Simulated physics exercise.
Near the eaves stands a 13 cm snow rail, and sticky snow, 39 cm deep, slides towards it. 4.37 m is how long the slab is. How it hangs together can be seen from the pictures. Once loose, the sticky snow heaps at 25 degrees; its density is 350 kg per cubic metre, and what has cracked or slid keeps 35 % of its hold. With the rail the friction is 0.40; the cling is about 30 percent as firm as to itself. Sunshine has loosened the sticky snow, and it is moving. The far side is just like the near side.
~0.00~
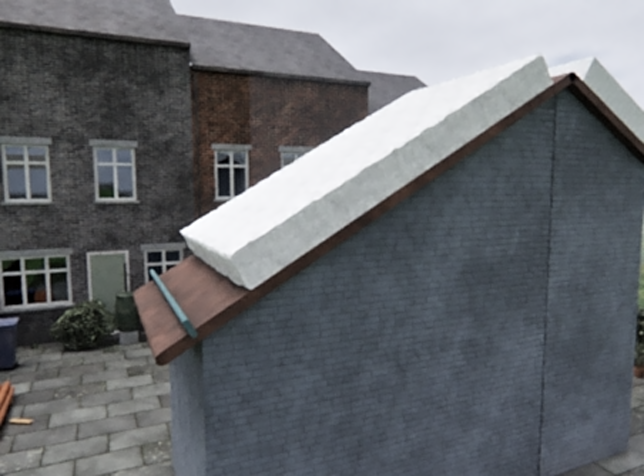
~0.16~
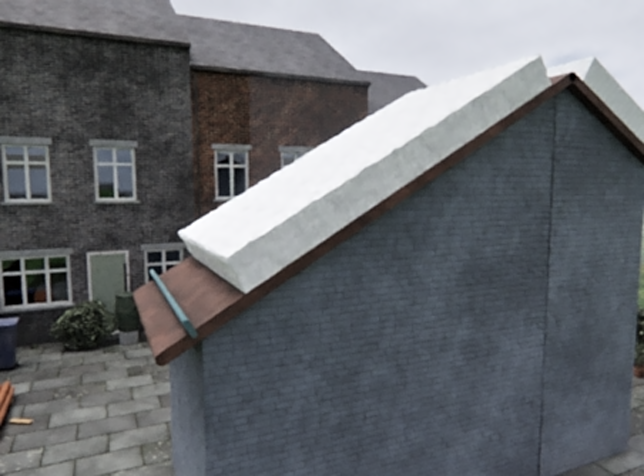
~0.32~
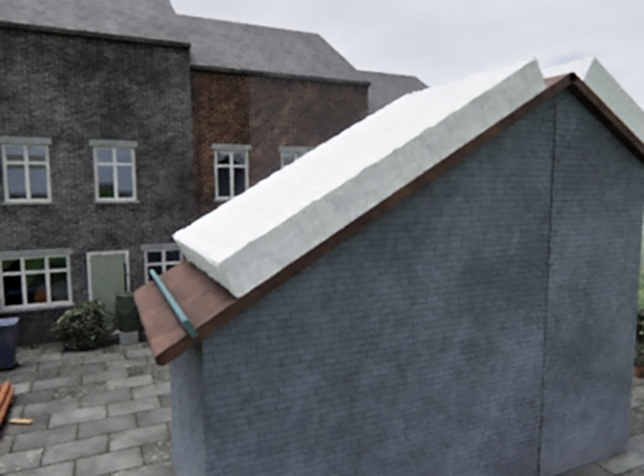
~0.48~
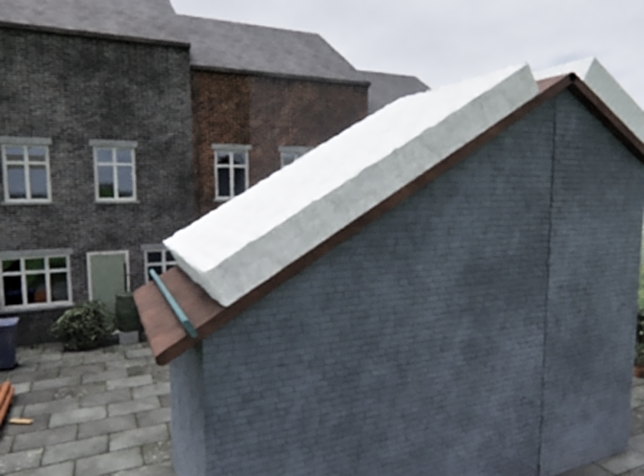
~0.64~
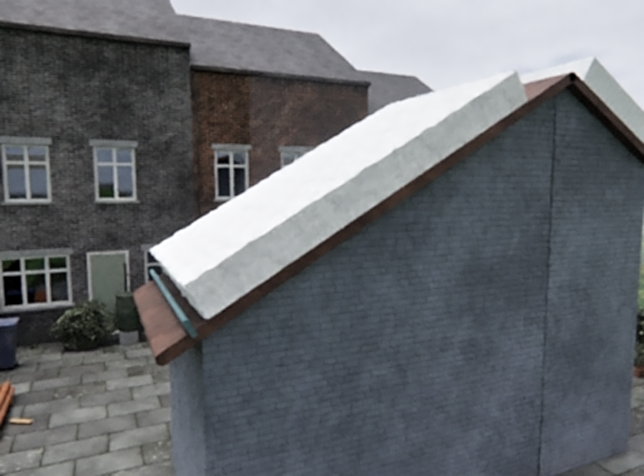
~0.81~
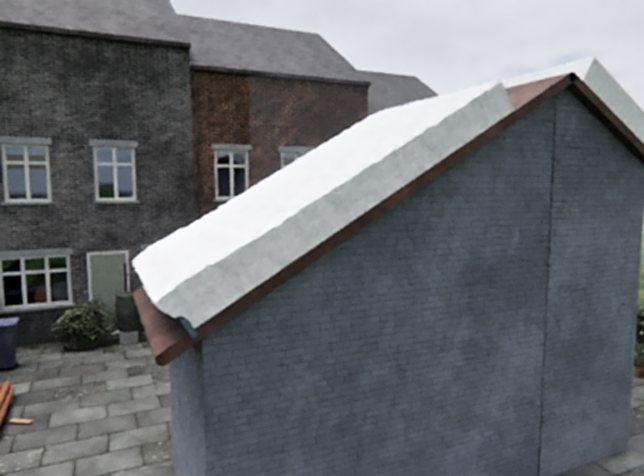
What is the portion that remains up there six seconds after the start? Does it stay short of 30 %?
Yes, it stays short of 30 %.
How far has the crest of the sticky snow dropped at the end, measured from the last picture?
Around 1.7 m.
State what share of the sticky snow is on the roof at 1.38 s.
Roughly 80 per cent.
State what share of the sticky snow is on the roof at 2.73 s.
30 per cent.
By 1.38 s, 82 % of the snow is on the roof.
By 2.05 s, 49 % of the snow is on the roof.
By 2.73 s, 28 % of the snow is on the roof.
By 3.40 s, 21 % of the snow is on the roof.
By 6.00 s, at the end, 19 % of the snow is on the roof.
